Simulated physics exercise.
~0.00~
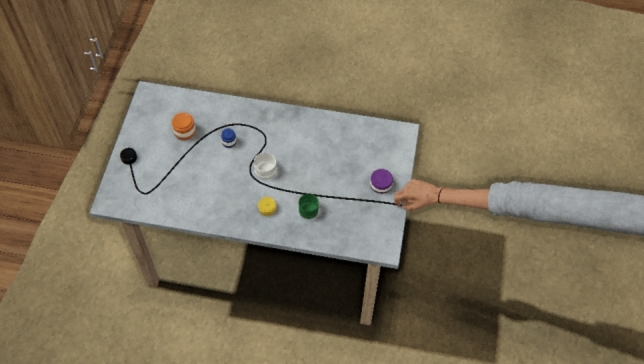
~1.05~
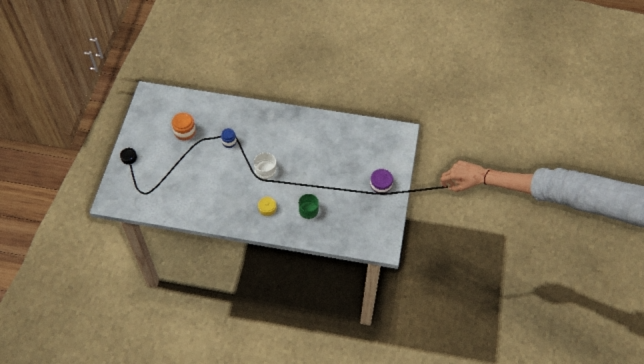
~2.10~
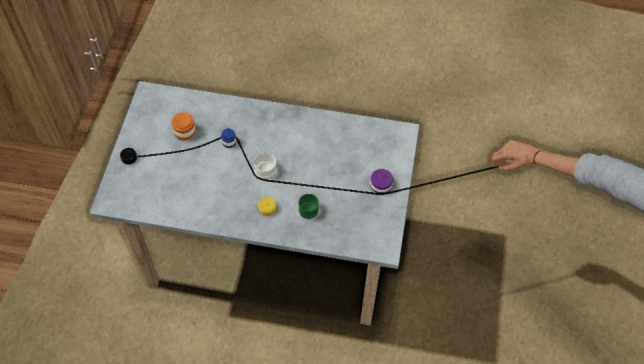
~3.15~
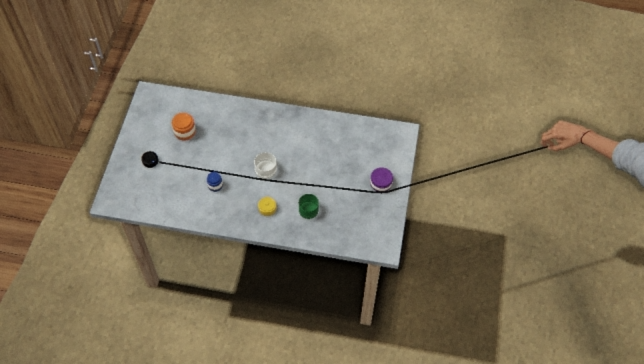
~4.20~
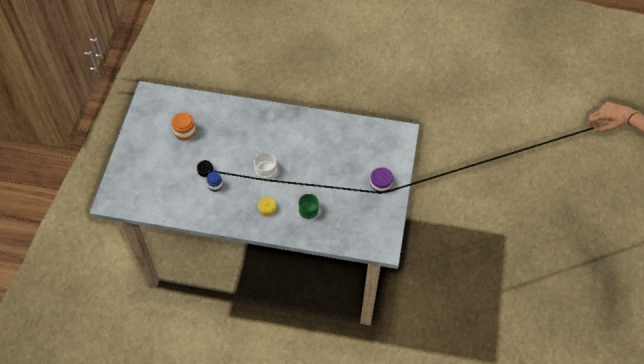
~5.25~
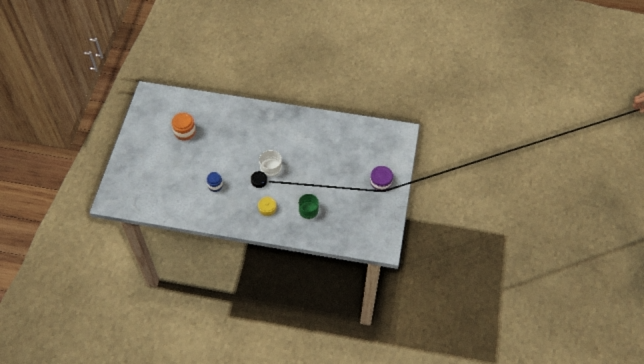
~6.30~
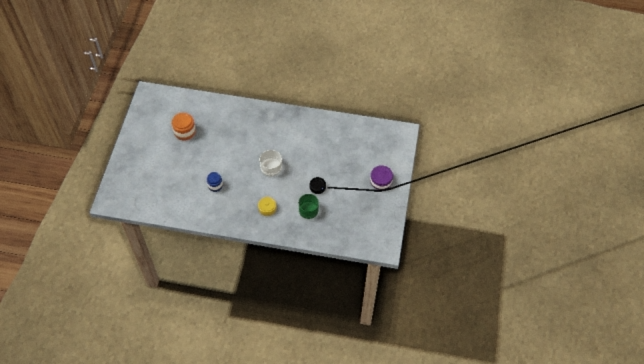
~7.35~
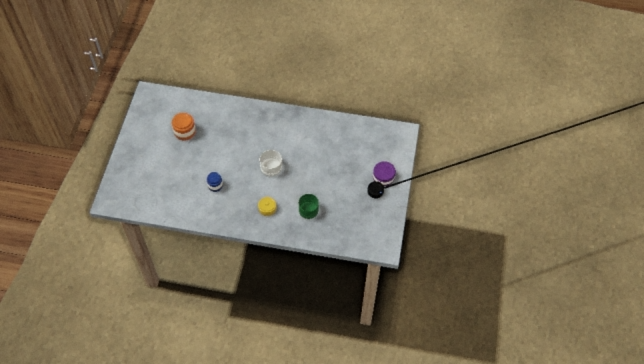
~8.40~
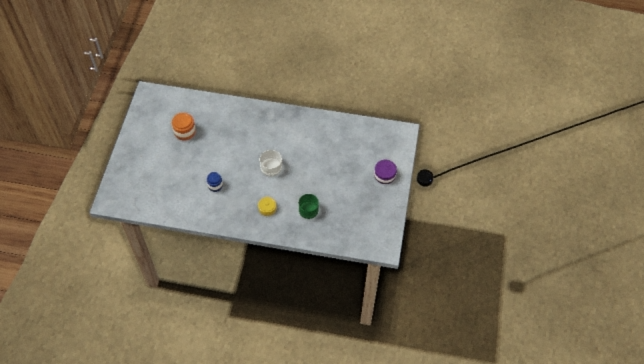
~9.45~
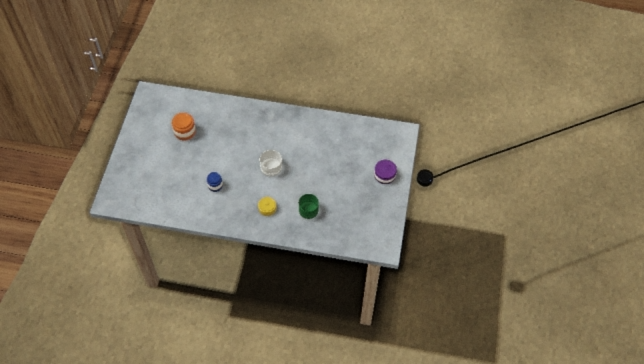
A hand-pulled black cable drags a blue jar, then its round adaptor slides off the table.
